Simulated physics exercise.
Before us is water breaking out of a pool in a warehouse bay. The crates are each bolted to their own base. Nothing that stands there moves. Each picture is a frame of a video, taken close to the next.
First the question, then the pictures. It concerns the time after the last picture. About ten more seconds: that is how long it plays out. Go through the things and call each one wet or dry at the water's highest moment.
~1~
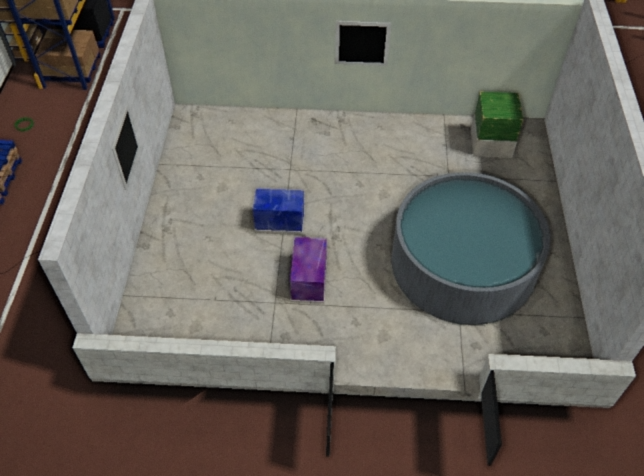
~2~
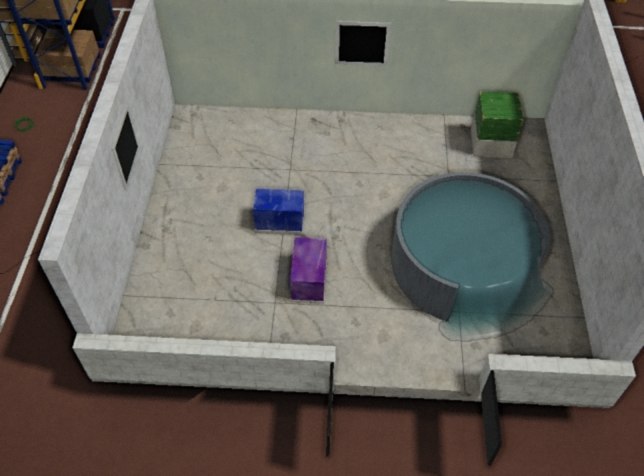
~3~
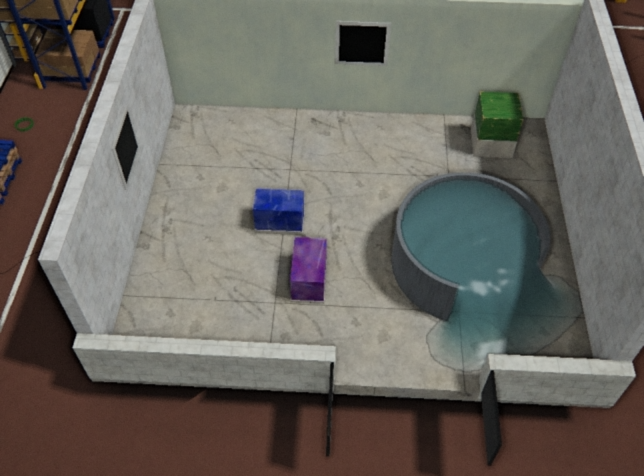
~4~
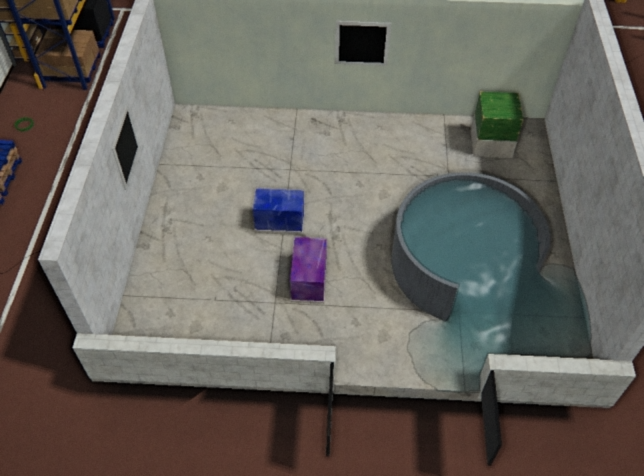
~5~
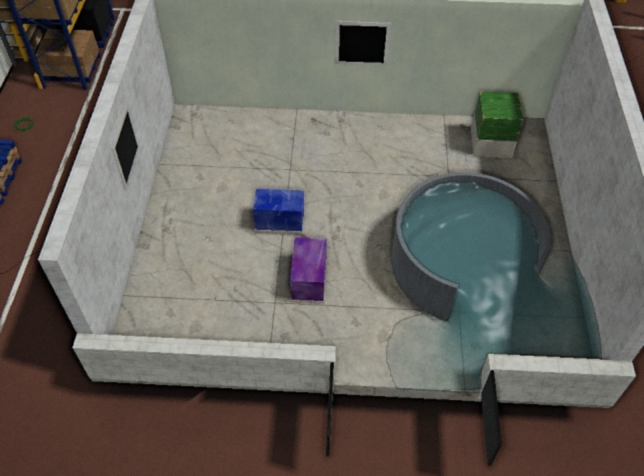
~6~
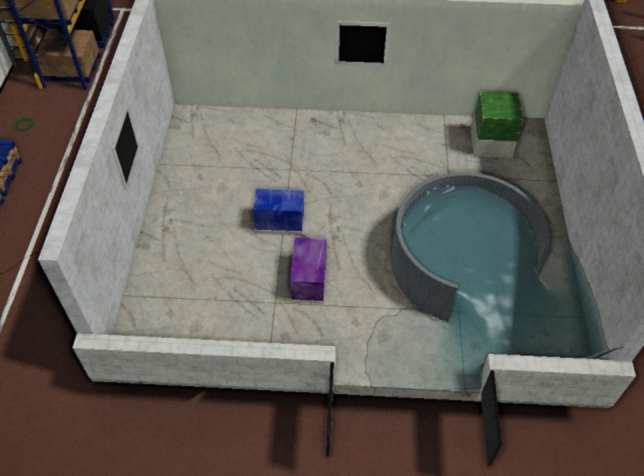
Called one by one: The purple crate is wet; the green crate is dry; the blue crate is dry.
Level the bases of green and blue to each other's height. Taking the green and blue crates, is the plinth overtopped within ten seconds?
Result - green crate: Hit; blue crate: Untouched.
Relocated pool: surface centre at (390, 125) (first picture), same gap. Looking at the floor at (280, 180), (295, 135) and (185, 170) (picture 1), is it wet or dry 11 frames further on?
The first spot is not reached, the second not reached, and the third not reached.
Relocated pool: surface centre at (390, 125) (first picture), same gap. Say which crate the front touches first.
Purple-painted one.
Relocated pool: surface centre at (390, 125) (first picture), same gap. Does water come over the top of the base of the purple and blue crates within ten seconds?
Purple: Reached; blue: Untouched.
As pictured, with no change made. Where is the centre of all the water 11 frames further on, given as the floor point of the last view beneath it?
It is around (496, 295).
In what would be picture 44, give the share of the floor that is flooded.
85 %.
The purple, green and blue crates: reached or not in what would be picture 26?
Purple: Wet, green: Wet, blue: Dry.
A moment on, water covers 15 % of the floor; the purple crate not reached, the green crate not reached, the blue crate not reached.
Next, water covers 25 % of the floor; the purple crate not reached, the green crate water round its plinth, the blue crate not reached.
Then, water covers 50 % of the floor; the purple crate water round its plinth, the green crate water round its plinth, the blue crate not reached.
Later, water covers 85 % of the floor; the purple crate water round its plinth, the green crate water round its plinth, the blue crate water round its plinth.
In the end, water covers 100 % of the floor; the purple crate was topped, the green crate stayed above the water, the blue crate stayed above the water.
